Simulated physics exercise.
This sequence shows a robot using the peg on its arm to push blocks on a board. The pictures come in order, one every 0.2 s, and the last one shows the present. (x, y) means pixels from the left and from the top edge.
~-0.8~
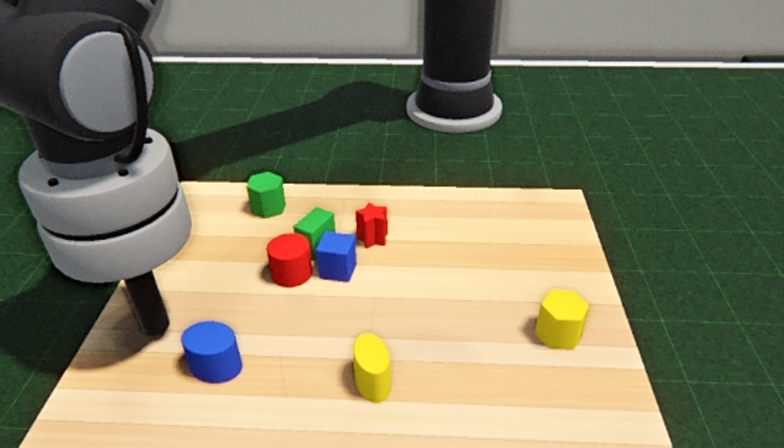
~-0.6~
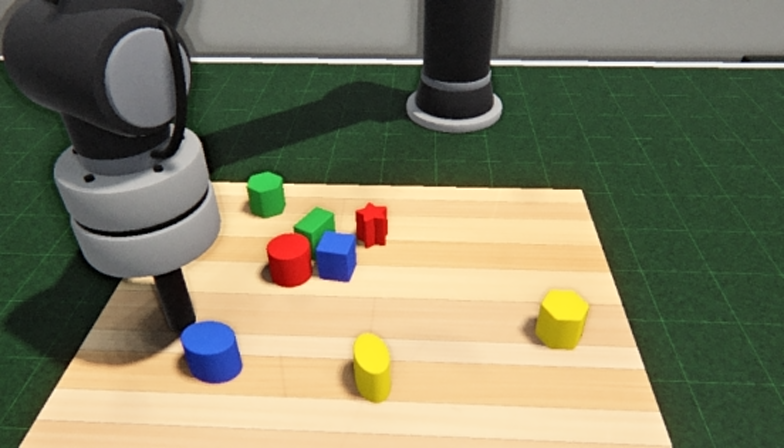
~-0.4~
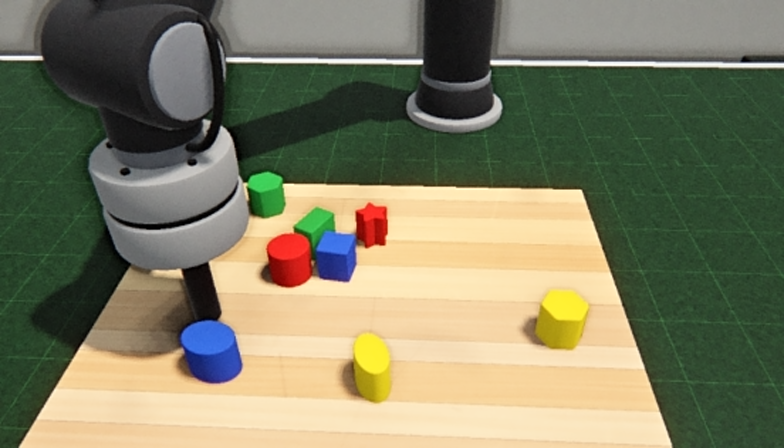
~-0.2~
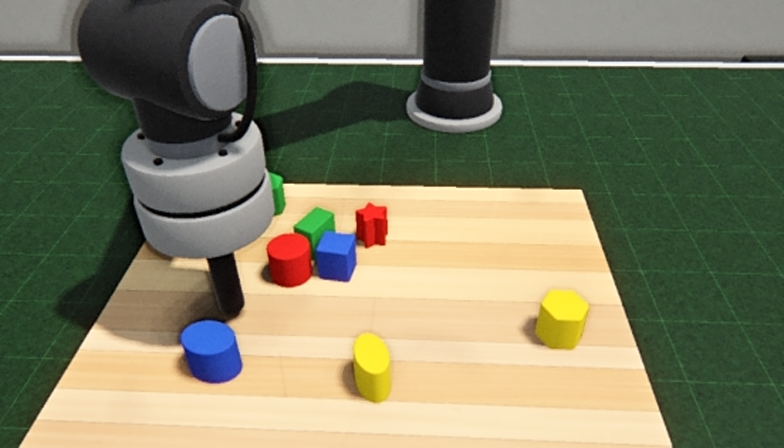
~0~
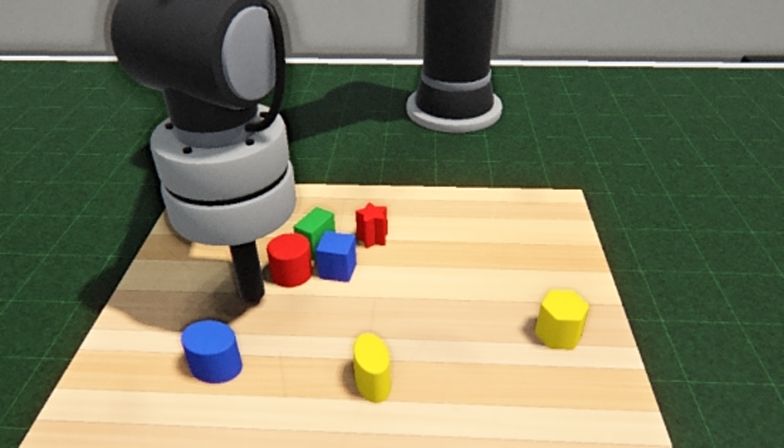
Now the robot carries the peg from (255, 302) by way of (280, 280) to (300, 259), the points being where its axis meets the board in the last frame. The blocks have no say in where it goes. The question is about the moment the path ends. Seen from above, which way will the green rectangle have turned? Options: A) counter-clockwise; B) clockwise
The answer is A.
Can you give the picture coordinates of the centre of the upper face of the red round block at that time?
Final place: (325, 219).
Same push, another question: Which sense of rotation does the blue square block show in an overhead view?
Looking from above, the answer is clockwise.
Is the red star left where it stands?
Final answer: Yes.
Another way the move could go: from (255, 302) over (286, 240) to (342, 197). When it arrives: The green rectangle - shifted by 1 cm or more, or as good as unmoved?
The green rectangle will not stay where it is.
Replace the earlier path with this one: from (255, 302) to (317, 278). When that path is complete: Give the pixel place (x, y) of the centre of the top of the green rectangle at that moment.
Close to (322, 205).
The first path, step by step. Halfway along, peg at (280, 271); red round block at (303, 235); green rectangle at (322, 212), turned 15° anticlockwise.
At the end, peg at (299, 251); blue oval in place; red round block at (325, 219); green rectangle at (339, 197), turned 20° anticlockwise; blue square block at (343, 241), turned 20° clockwise; red star in place.
